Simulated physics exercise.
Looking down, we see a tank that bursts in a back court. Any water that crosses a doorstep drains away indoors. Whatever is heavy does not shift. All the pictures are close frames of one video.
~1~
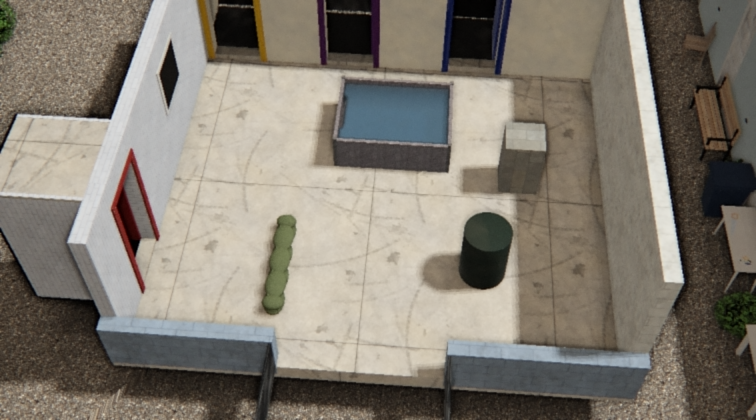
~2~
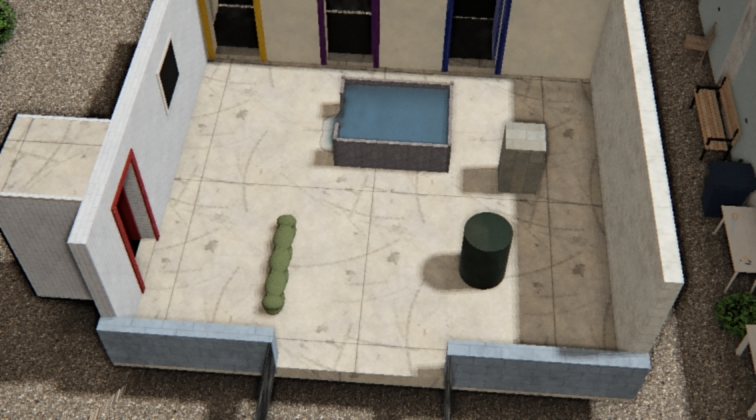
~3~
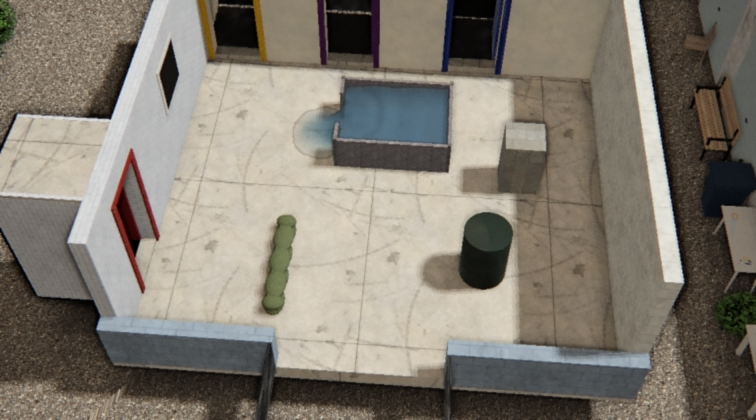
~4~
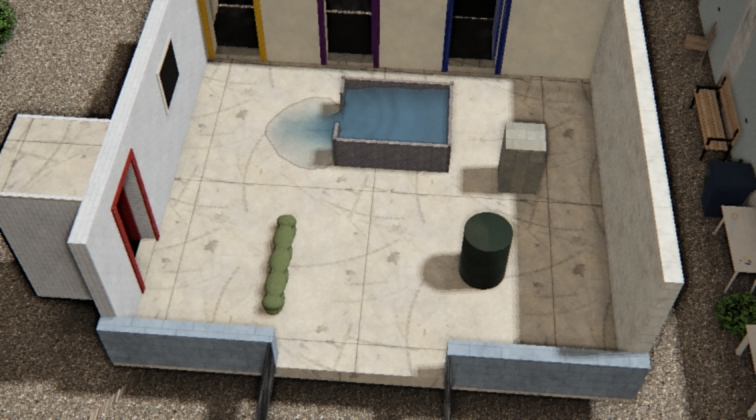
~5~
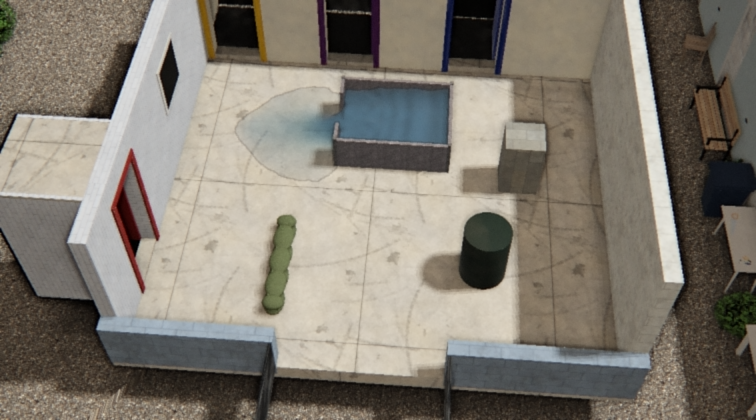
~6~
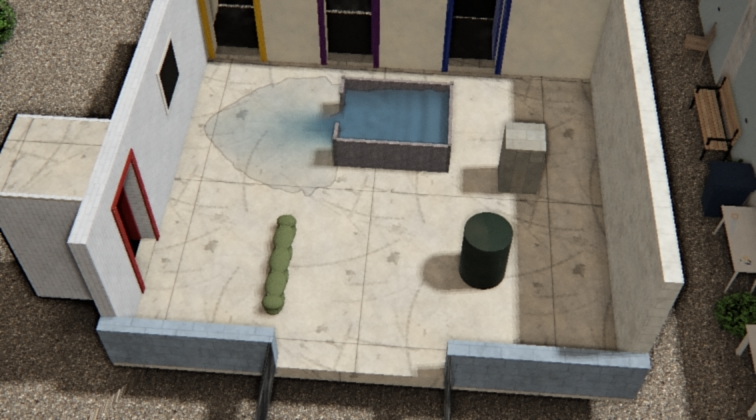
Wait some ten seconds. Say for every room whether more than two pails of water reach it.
One by one: The red door will pass two buckets at most; the blue door will pass two buckets at most; the purple door will pass two buckets at most; the yellow door will pass more than two buckets.
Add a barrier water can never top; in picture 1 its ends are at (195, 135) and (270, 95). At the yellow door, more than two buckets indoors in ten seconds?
Note: Yellow door remains below the limit.
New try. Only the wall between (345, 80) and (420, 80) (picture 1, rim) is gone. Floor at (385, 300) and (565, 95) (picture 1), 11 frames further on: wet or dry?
One after the other: Dry, awash.
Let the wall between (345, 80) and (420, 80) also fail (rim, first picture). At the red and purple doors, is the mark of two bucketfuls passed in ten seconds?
Put simply: The red one falls below the cutoff; as for the purple one, it clears the cutoff.
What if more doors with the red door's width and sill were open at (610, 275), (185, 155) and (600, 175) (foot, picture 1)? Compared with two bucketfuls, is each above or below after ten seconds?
Taking the new doors in the order given: The first comes up short, the second tops it, the third comes up short.
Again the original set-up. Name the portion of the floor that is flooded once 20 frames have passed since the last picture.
Roughly 30 per cent.
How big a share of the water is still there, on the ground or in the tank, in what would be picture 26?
My reckoning gives about 98 %.
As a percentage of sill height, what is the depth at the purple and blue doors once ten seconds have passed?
About 30 %, then 30 %.
A moment on, water covers 20 % of the floor; the red door not reached, the blue door not reached, the purple door not reached, the yellow door wet at the sill, nothing in.
Next, water covers 25 % of the floor; the red door wet at the sill, nothing in, the blue door not reached, the purple door wet at the sill, nothing in, the yellow door under two buckets in.
Then, water covers 30 % of the floor; the red door wet at the sill, nothing in, the blue door not reached, the purple door wet at the sill, nothing in, the yellow door over two buckets in.
Later, water covers 45 % of the floor; the red door wet at the sill, nothing in, the blue door wet at the sill, nothing in, the purple door wet at the sill, nothing in, the yellow door over two buckets in.
In the end, water covers 65 % of the floor; the red door under two buckets in, the blue door wet at the sill, nothing in, the purple door wet at the sill, nothing in, the yellow door over two buckets in.
